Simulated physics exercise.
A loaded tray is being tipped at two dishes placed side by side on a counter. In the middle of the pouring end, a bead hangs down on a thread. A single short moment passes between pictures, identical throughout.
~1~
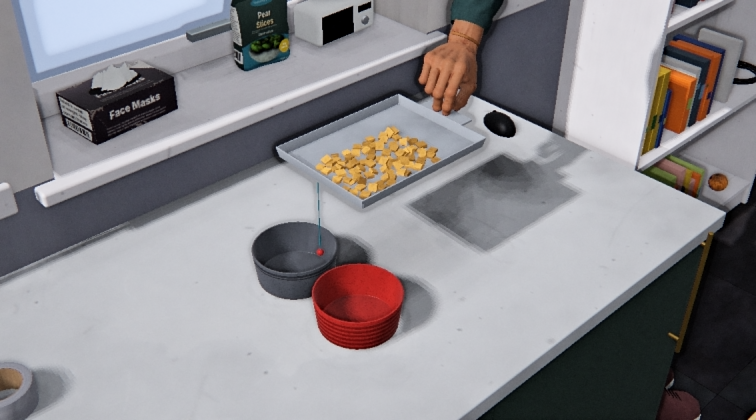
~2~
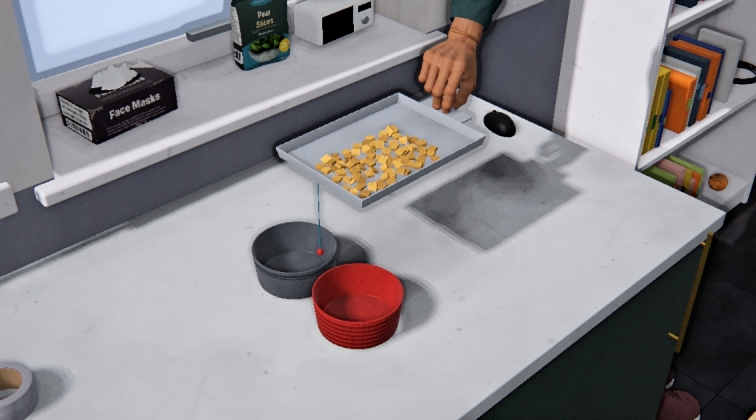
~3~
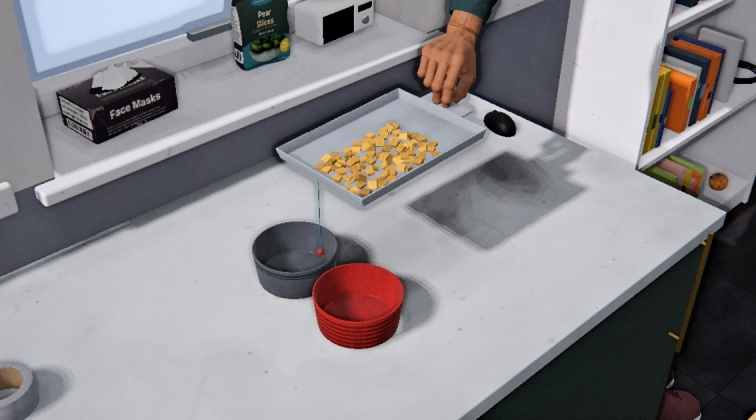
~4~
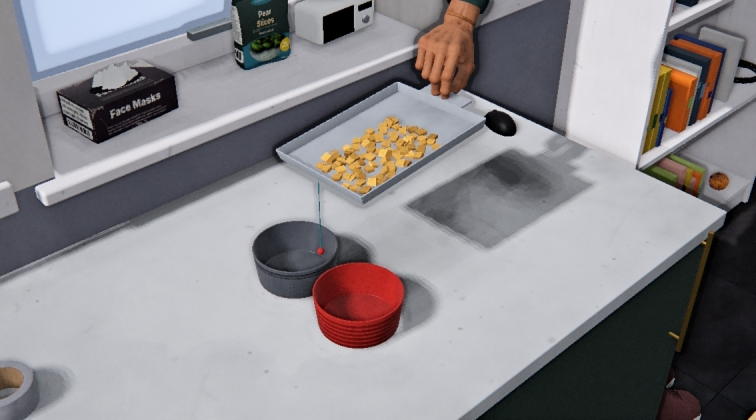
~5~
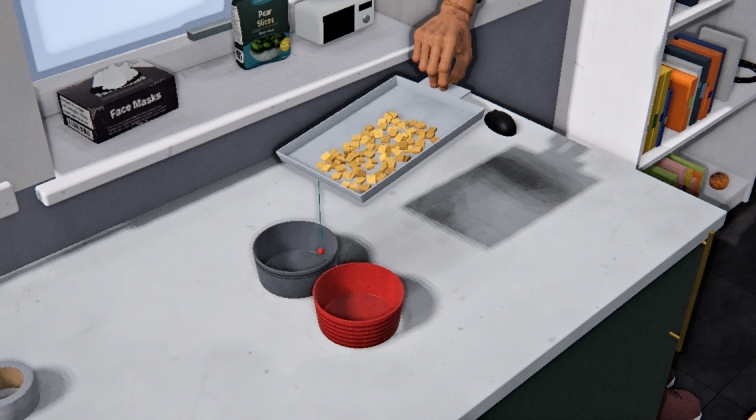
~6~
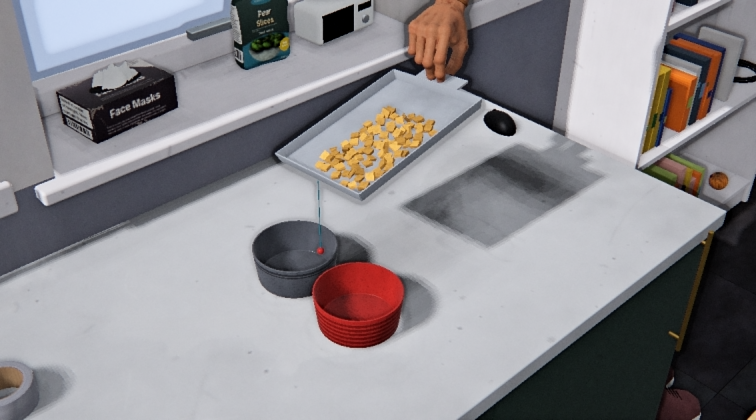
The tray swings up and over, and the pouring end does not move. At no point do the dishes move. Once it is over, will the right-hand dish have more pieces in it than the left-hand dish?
No.
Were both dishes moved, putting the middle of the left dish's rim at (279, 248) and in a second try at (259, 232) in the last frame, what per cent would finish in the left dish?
About 90 and 60 per cent respectively.
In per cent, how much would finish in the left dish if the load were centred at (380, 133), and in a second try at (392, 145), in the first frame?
You'd see roughly 100 per cent first and roughly 90 per cent second.
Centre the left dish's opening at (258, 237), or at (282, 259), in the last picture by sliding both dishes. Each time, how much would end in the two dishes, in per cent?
First about 70, then 60 per cent.
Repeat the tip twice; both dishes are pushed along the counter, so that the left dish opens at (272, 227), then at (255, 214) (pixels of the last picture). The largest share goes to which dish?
With the dishes at the first place it's the left-side dish, and at the second it's the right-side dish.
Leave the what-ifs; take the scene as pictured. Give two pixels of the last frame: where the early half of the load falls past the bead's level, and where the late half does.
The first part at (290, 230); the rest at (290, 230).
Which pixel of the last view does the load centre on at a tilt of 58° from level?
Around (321, 149).
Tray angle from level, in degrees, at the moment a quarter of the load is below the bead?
Somewhere around 105 degrees.
Soon, tray tipped steeply; nearly all on the tray; a stray few in the air.
A while on, tray tipped right over; about two thirds on the tray; about a quarter in the left dish; a stray few outside both; a small part in the air.
Towards the end, tray tipped past a quarter turn; most in the left dish; a small part outside both.
Finally, tray tipped past a quarter turn; none in the right dish; most in the left dish; a small part outside both.
